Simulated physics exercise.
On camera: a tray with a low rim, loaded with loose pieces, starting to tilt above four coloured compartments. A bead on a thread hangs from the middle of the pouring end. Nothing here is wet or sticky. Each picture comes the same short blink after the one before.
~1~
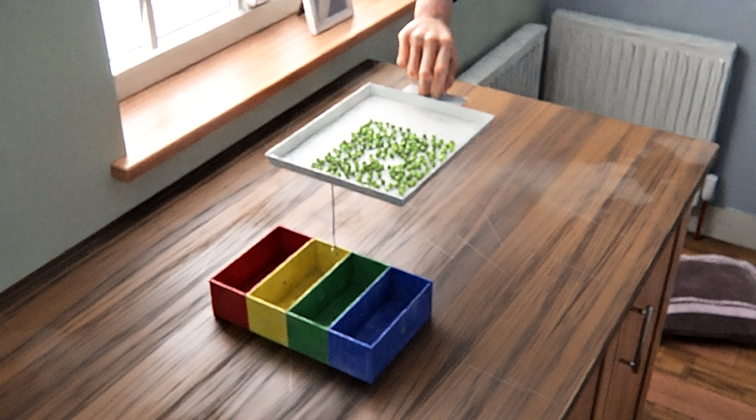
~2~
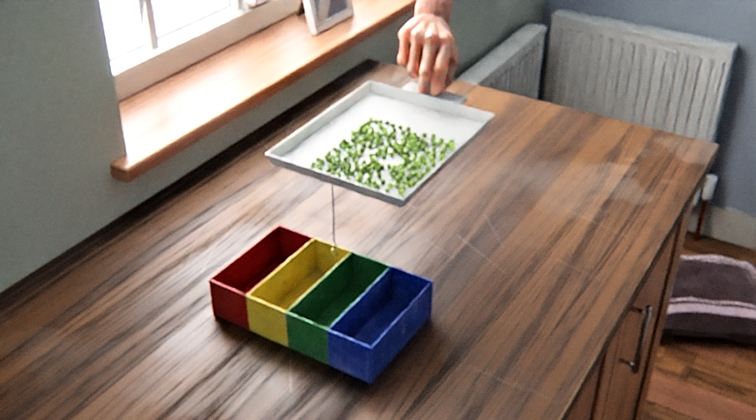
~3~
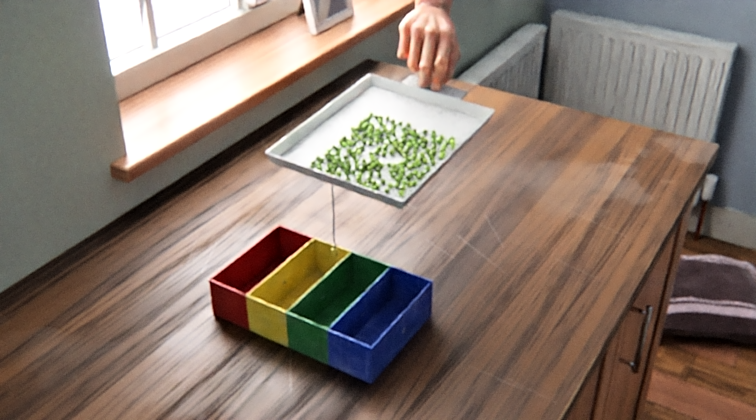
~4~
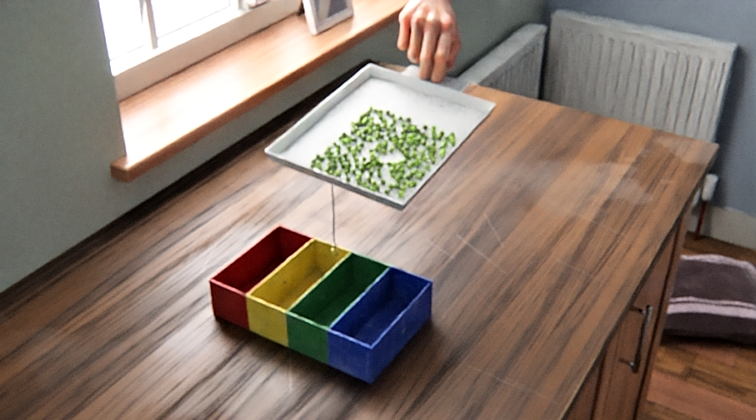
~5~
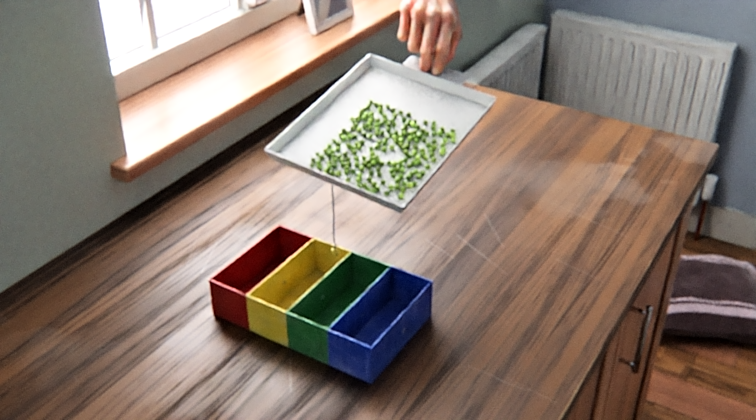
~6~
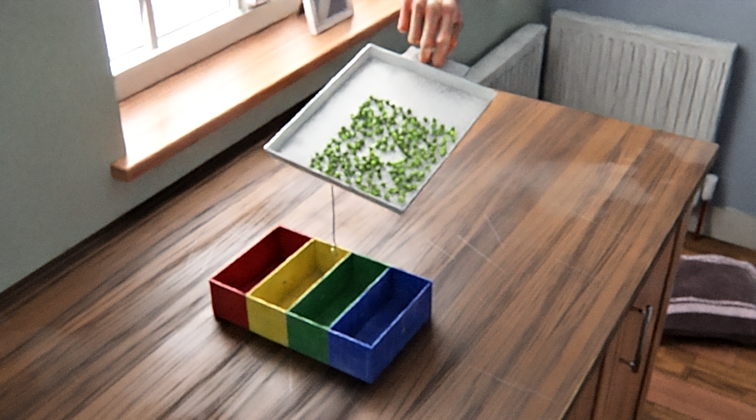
A white tray of small green peas, held by a hand at its far end, hangs nearly level above a box with red, yellow, green and blue compartments. The hand gradually raises the far end, tilting the tray toward its right front corner, while the peas stay bunched together and the box remains still.
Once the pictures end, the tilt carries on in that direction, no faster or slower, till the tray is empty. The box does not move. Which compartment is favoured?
The blue cell gets the most.
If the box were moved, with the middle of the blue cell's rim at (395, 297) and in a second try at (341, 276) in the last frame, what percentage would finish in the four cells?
Roughly 100 per cent, and 0 per cent.
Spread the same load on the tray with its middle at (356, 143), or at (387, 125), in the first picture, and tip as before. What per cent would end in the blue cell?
Roughly 80 per cent, and 90 per cent.
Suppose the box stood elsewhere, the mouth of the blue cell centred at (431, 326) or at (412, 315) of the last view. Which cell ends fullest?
The first try: The cell in green. The second: Green.
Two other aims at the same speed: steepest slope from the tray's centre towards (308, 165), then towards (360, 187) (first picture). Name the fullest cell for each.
At the first place the cell in red, at the second the cell in blue.
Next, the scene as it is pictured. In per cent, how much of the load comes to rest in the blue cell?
Some 90 per cent.
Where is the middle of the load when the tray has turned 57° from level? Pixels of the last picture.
Close to (386, 184).
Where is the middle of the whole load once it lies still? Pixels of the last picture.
At about (391, 325).
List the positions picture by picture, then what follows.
In the first picture, corners of the pouring end at (271, 153) and (402, 195), level; middle of the load at (384, 156), dried peas; bead on its thread at (335, 252); red cell at (229, 301); yellow cell at (268, 318); green cell at (308, 335); blue cell at (350, 353).
In the second picture, corners of the pouring end at (271, 153) and (402, 196), level; middle of the load at (384, 156).
In the third picture, corners of the pouring end at (271, 152) and (402, 198), tipped barely, lowest at the right corner; middle of the load at (384, 154).
In the fourth picture, corners of the pouring end at (270, 150) and (402, 201), tipped a little, lowest at the right corner; middle of the load at (384, 151).
In the fifth picture, corners of the pouring end at (270, 149) and (402, 203), tipped a little, lowest at the right corner; middle of the load at (384, 149).
In the sixth picture, corners of the pouring end at (270, 147) and (402, 206), tipped clearly, lowest at the right corner; middle of the load at (384, 149); red cell at (229, 301); yellow cell at (268, 318); green cell at (308, 335); blue cell at (350, 353).
Soon, tray tipped steeply; nearly all on the tray; a stray few in the blue cell; a stray few falling or outside the box.
A while on, tray tipped right over; a small part on the tray; most in the blue cell; a small part in the green cell; a small part falling or outside the box.
Towards the end, tray tipped past a quarter turn; nearly all in the blue cell; a small part in the green cell; a stray few falling or outside the box.
Finally, tray tipped past a quarter turn; nearly all in the blue cell; a small part in the green cell; none in the yellow cell; none in the red cell; a stray few outside the box.
